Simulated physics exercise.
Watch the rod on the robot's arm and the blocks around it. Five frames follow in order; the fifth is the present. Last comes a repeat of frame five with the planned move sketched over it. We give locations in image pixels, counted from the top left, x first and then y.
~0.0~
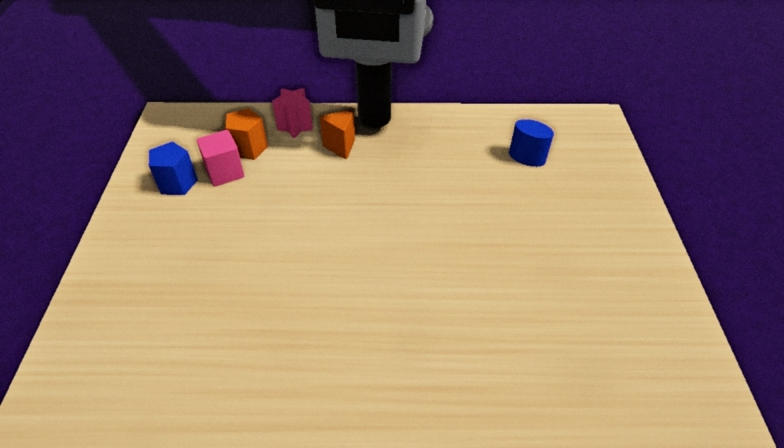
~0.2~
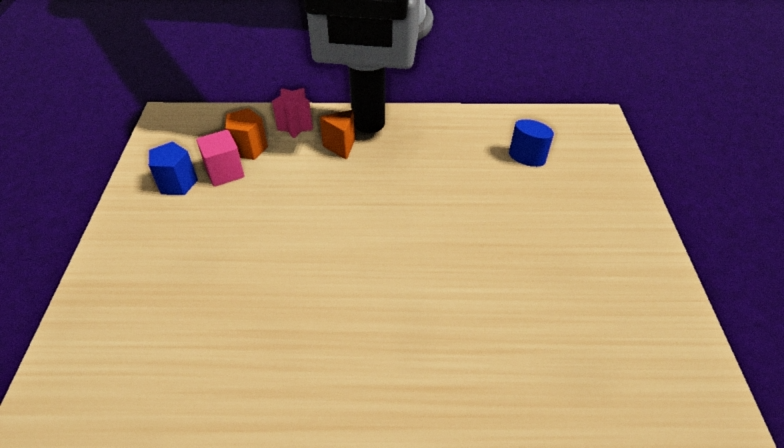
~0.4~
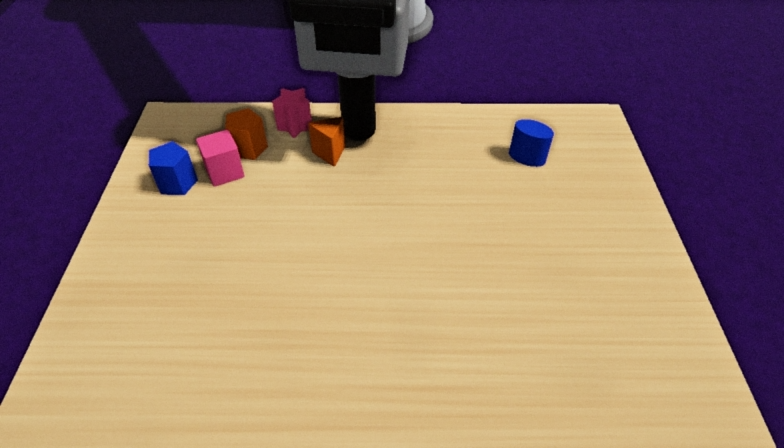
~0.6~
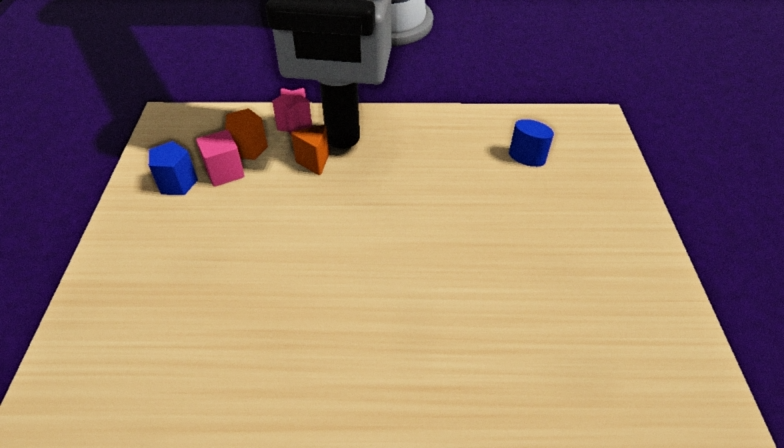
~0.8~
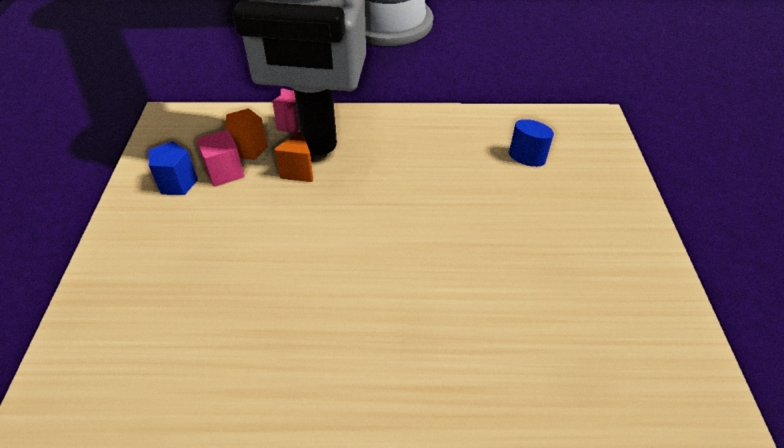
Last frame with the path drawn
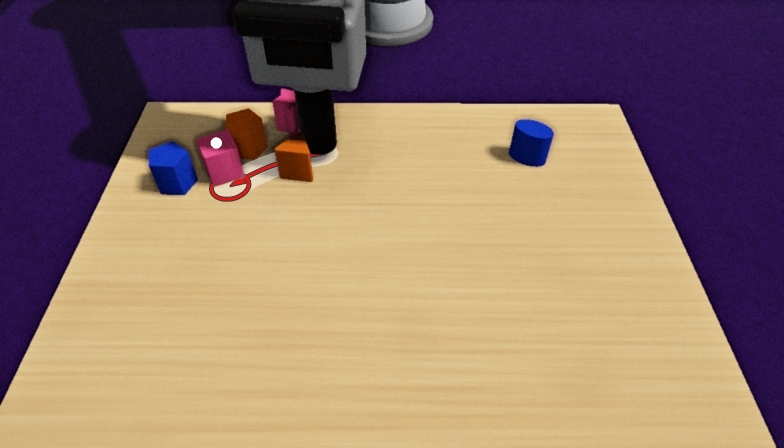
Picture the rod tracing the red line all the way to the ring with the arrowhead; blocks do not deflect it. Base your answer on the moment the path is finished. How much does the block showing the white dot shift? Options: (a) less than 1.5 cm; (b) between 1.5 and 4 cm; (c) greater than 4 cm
It's b.
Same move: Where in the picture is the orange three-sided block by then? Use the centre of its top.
Its top face will be centred at roughly (273, 156).
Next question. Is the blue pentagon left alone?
The answer is no.
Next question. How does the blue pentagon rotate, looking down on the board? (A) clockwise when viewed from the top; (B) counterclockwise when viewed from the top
B
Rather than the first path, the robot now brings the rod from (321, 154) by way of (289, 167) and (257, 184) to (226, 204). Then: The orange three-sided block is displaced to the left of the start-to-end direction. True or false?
The claim holds.
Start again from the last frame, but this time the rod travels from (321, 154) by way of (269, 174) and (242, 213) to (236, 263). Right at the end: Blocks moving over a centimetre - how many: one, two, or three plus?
Moved: Just one.
The line goes from (321, 154) over (274, 165) to (230, 186); the dot is on the pink four-sided block.
The first path, step by step. One third of the way, rod (288, 152); orange three-sided block (280, 151), turned 70° anticlockwise.
Two thirds of the way, rod (257, 163); orange three-sided block (273, 156), turned 100° anticlockwise.
At the end, rod (228, 178); blue pentagon (149, 154), turned 25° anticlockwise; pink four-sided block (192, 147), turned 60° clockwise; orange pentagon unmoved; orange three-sided block (273, 156), turned 105° anticlockwise.
